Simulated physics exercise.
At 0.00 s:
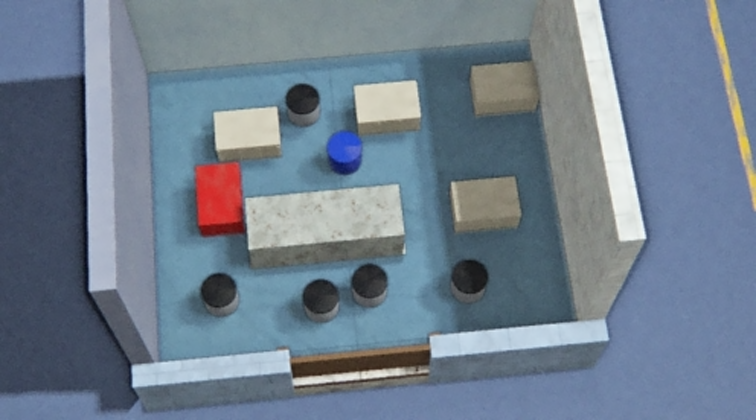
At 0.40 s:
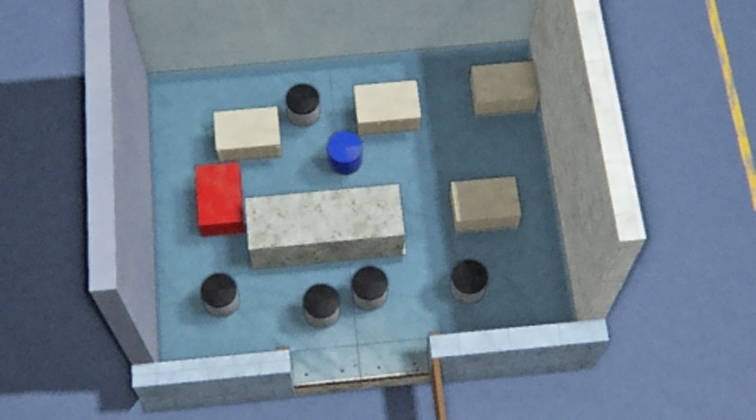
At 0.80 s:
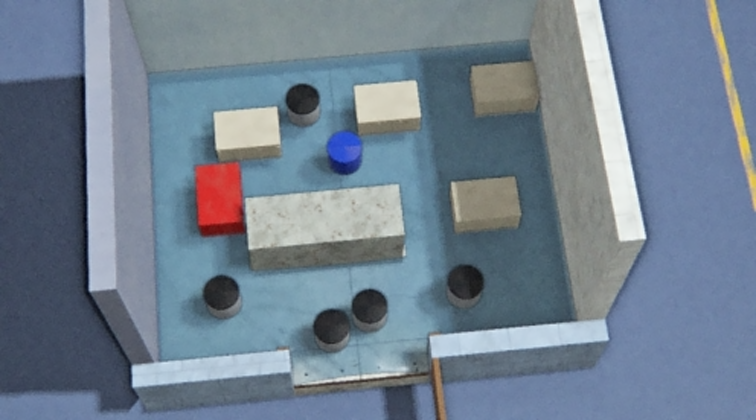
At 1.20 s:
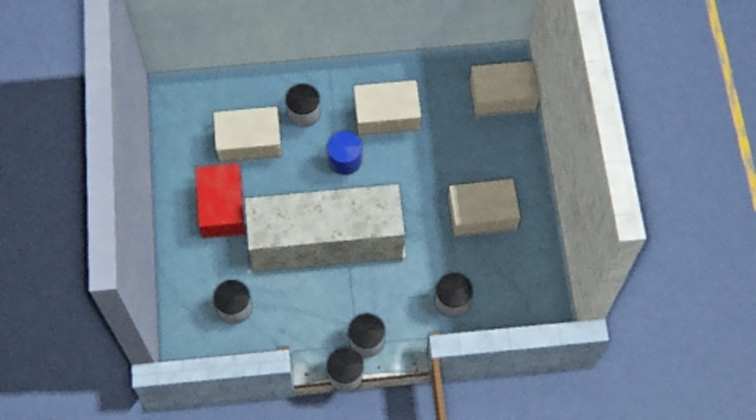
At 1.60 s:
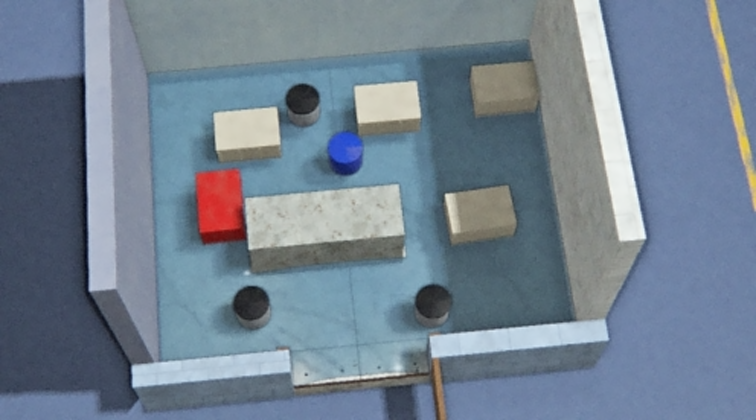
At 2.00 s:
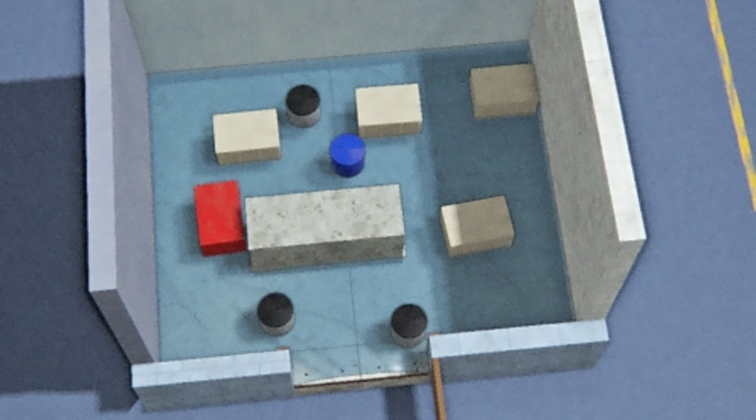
In a flooded cellar, the door swung open and two dark round tubs slid out through the doorway, while two others drifted toward it and the red crate shifted slightly nearer the front.
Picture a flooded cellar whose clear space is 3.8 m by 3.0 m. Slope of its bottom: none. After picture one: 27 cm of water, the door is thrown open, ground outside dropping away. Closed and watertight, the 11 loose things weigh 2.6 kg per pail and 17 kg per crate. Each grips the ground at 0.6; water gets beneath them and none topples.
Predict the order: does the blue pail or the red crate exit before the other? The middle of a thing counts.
It is the red one that exits before the other.
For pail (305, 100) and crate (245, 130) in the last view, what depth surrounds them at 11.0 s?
I'd estimate 13 cm for the first and 12 cm for the second.
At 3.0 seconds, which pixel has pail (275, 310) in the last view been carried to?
Roughly (324, 346) in the same view.
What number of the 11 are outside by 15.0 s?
Count: 7.
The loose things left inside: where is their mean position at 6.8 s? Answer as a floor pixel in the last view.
Close to (356, 169).
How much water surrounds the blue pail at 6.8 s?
18 cm or so.
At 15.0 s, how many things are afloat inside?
Count: 4.
After 3.0 s the blue pail is near (355, 158), 0.1 m from its start, afloat; the red crate is near (226, 266), 0.7 m from its start, afloat; 3 of 11 are out; 8 afloat.
After 6.8 s the blue pail is near (359, 170), 0.2 m from its start, afloat; the red crate has gone out (at 5.0 s); 6 of 11 are out; 5 afloat.
After 11.0 s the blue pail is near (386, 182), 0.5 m from its start, afloat; the red crate has gone out (at 5.0 s); 6 of 11 are out; 5 afloat.
After 15.0 s the blue pail is near (373, 184), 0.4 m from its start, afloat; the red crate has gone out (at 5.0 s); 7 of 11 are out; 4 afloat.
